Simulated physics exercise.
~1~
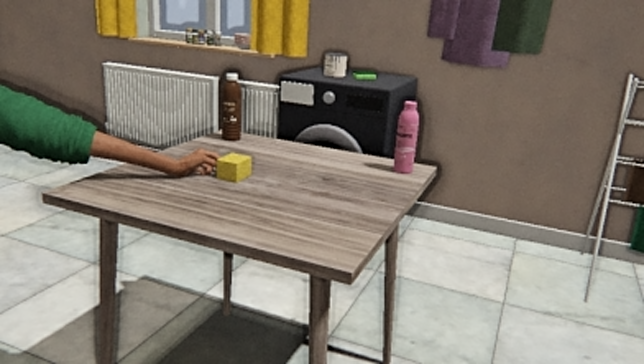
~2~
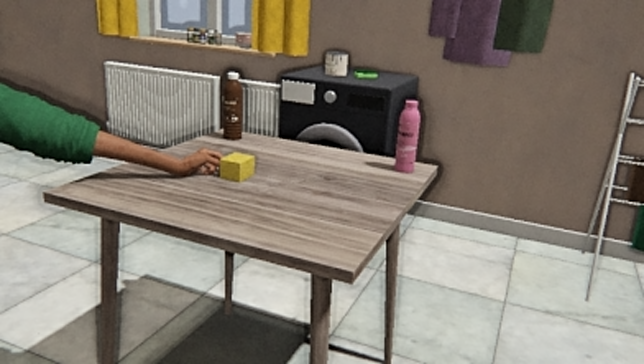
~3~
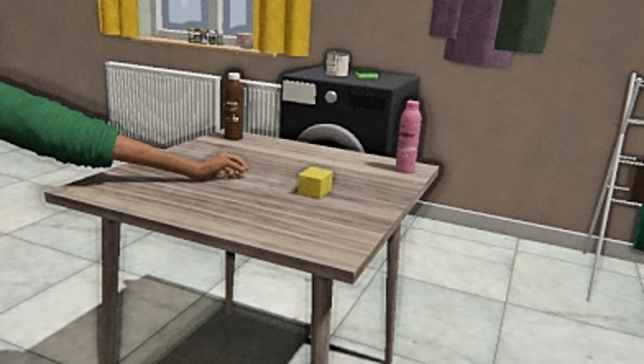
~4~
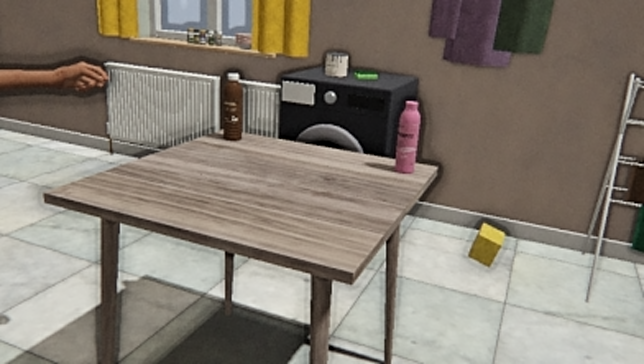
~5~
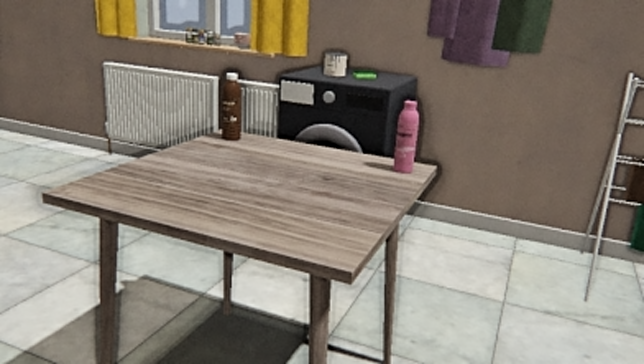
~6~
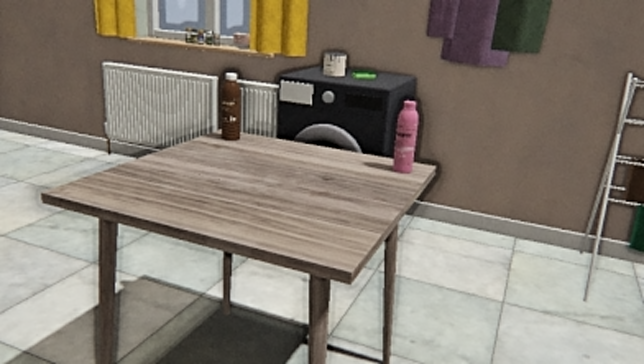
A hand in a green sleeve pushed a yellow block to the right across a wooden table, then let go and drew back as the block slid on, dropped off the far side and went out of sight, leaving the brown and pink bottles standing.
